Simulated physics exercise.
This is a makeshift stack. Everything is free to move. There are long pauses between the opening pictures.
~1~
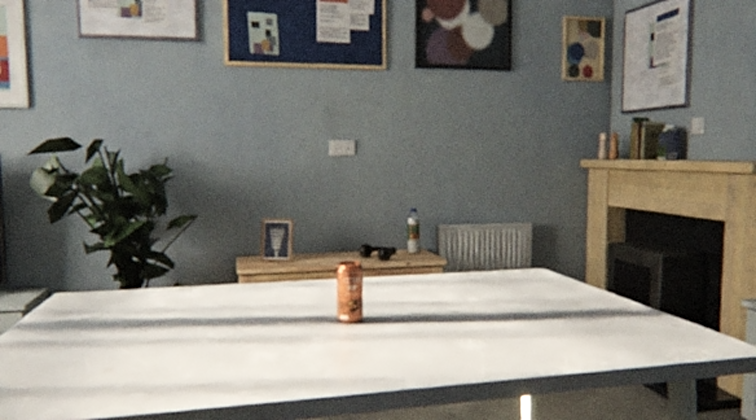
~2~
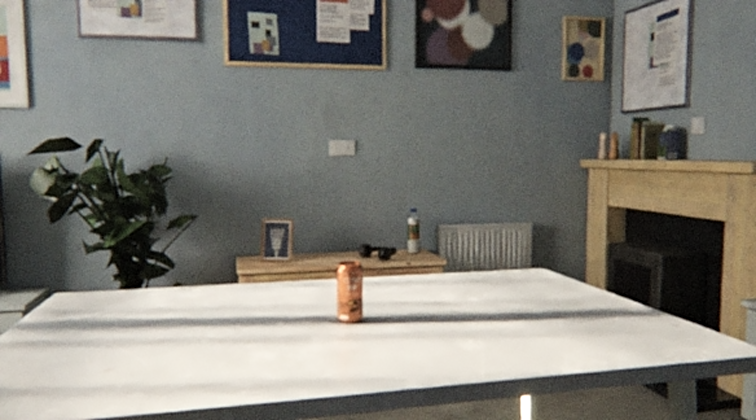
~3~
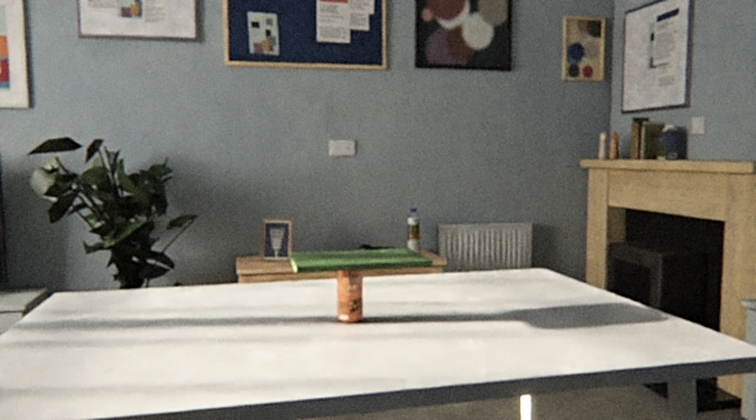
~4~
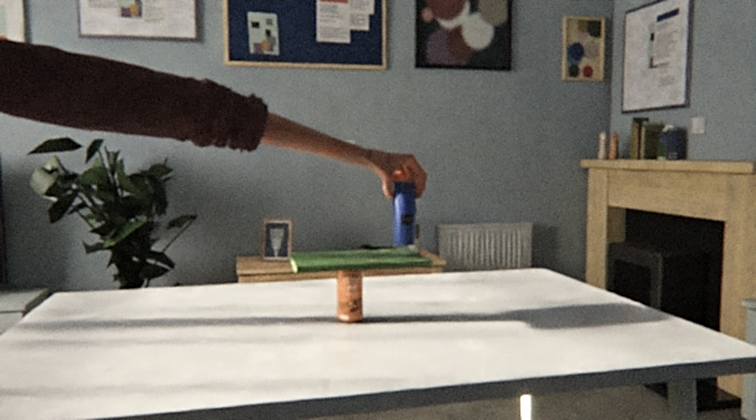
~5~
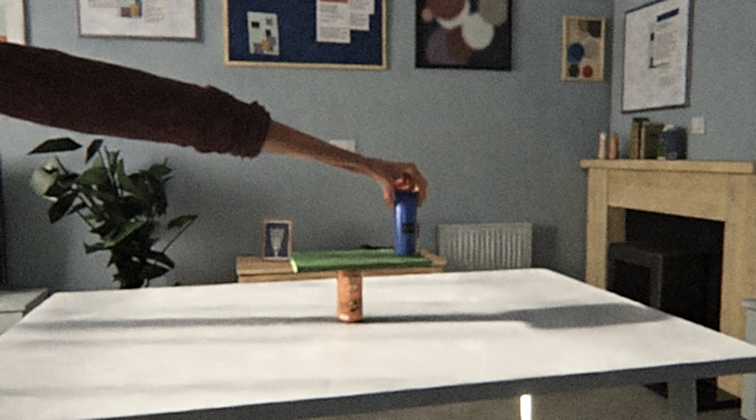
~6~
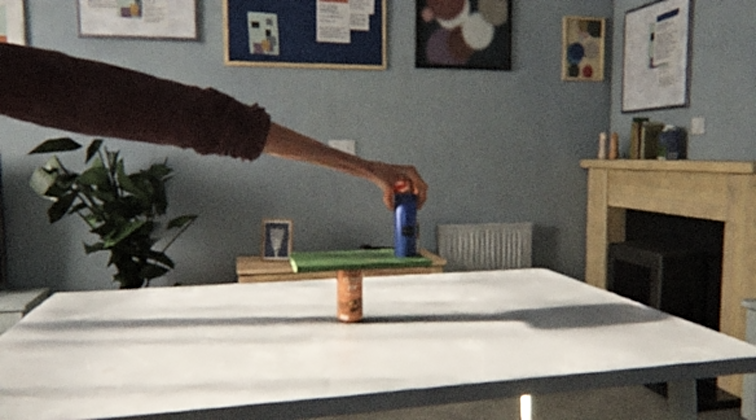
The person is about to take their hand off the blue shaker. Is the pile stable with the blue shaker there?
Here the stack gives way.
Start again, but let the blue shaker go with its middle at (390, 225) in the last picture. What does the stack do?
Then it gives way.
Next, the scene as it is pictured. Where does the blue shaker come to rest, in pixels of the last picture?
At about (447, 307).
Then, 0.40 s after the last picture, blue shaker now fallen; green board tipped 61° from how it was.
Then, 0.90 s after the last picture, green board now fallen; orange can tipped 60° from how it was.
By the end, fallen, orange can, green board and blue shaker. Seen from the same camera at the end, blue shaker near (446, 307). The stack loses its balance.
